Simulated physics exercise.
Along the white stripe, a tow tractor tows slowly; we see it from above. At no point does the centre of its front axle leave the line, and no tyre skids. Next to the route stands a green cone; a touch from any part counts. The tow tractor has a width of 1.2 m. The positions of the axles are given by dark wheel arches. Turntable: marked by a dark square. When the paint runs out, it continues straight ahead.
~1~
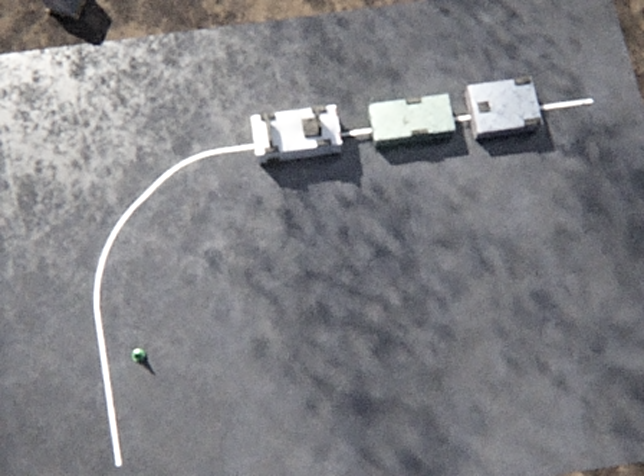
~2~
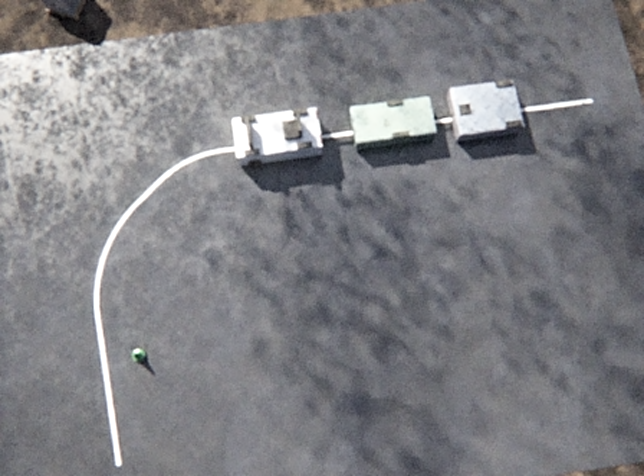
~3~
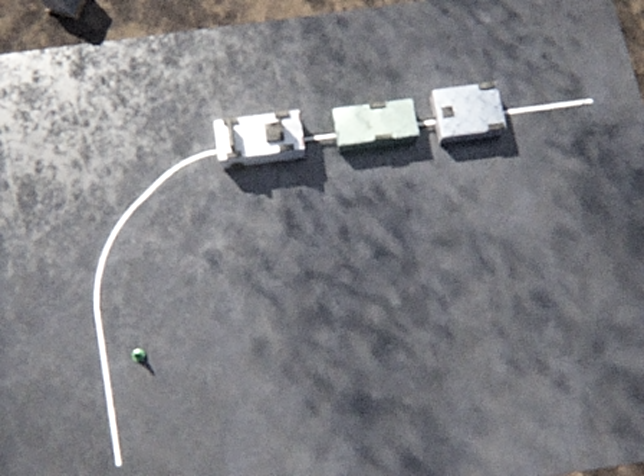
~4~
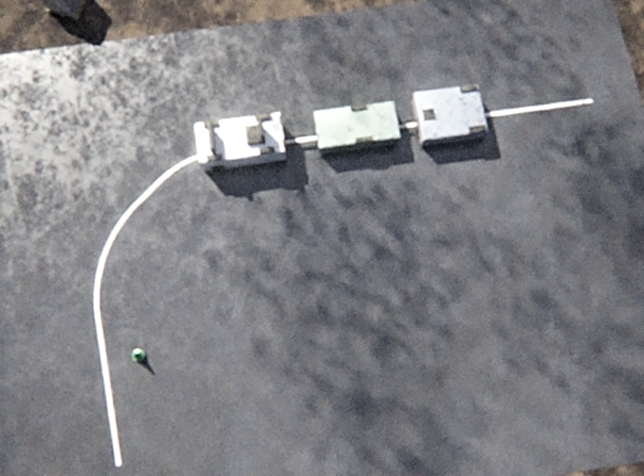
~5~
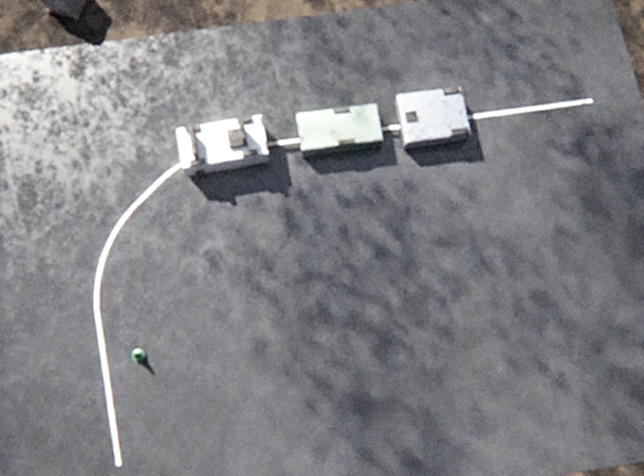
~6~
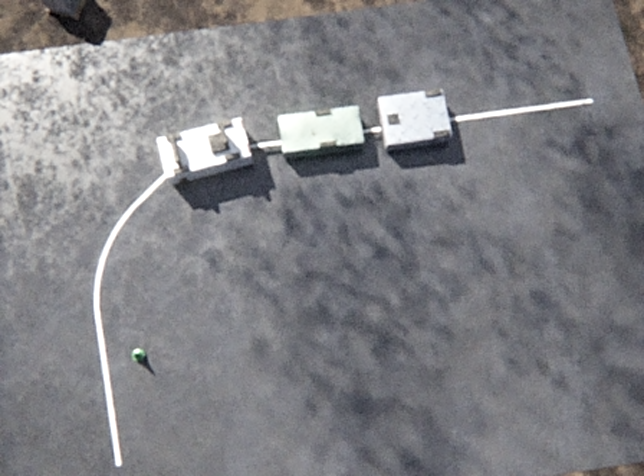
A white tow tractor with two trailers, one pale green and one whitish, stands out on a dark grey mottled surface seen from above, with brown ground at its edges. A white line runs from the right, curves at the left and drops toward the bottom, with a small green object beside it. The tractor slowly pulls the trailers leftward along the line, beginning to turn slightly down-left, while the camera stays still.
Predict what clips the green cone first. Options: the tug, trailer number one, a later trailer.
Contact is made first by the trailer right behind it.
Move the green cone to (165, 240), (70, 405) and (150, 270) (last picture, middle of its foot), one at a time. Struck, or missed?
The first place gets a hit, the second no contact, the third a hit.
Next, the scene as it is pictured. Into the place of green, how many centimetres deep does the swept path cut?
Green about 40.
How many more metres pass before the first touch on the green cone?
After roughly 9.5 metres.
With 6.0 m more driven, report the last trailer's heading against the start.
Last trailer heading vs start: Approx. 10 degrees.
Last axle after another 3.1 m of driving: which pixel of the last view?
It ends up close to (339, 125).
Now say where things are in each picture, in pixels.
In the first picture, nose (259, 135); last axle (527, 101); still straight; green (138, 355); 2 trailers.
In the second picture, nose (240, 137); last axle (509, 104); still straight.
In the third picture, nose (222, 140); last axle (492, 106); still straight.
In the fourth picture, nose (202, 143); last axle (473, 108); still straight.
In the fifth picture, nose (185, 148); last axle (456, 111); turned 2°.
In the sixth picture, nose (167, 157); last axle (437, 113); turned 7°; green (138, 355).
After another 3.2 m, the last axle is at (334, 126) of the last picture, 5 cm off the line.
After another 6.5 m, the last axle is at (239, 147) of the last picture, 25 cm off the line.
After another 9.4 m, the last axle is at (163, 199) of the last picture, 70 cm off the line; the first trailer has hit green.
After another 13.0 m, the last axle is at (117, 313) of the last picture, 70 cm off the line.
After another 16.3 m, the last axle is at (115, 441) of the last picture, 20 cm off the line; 1 of 1 struck in all.
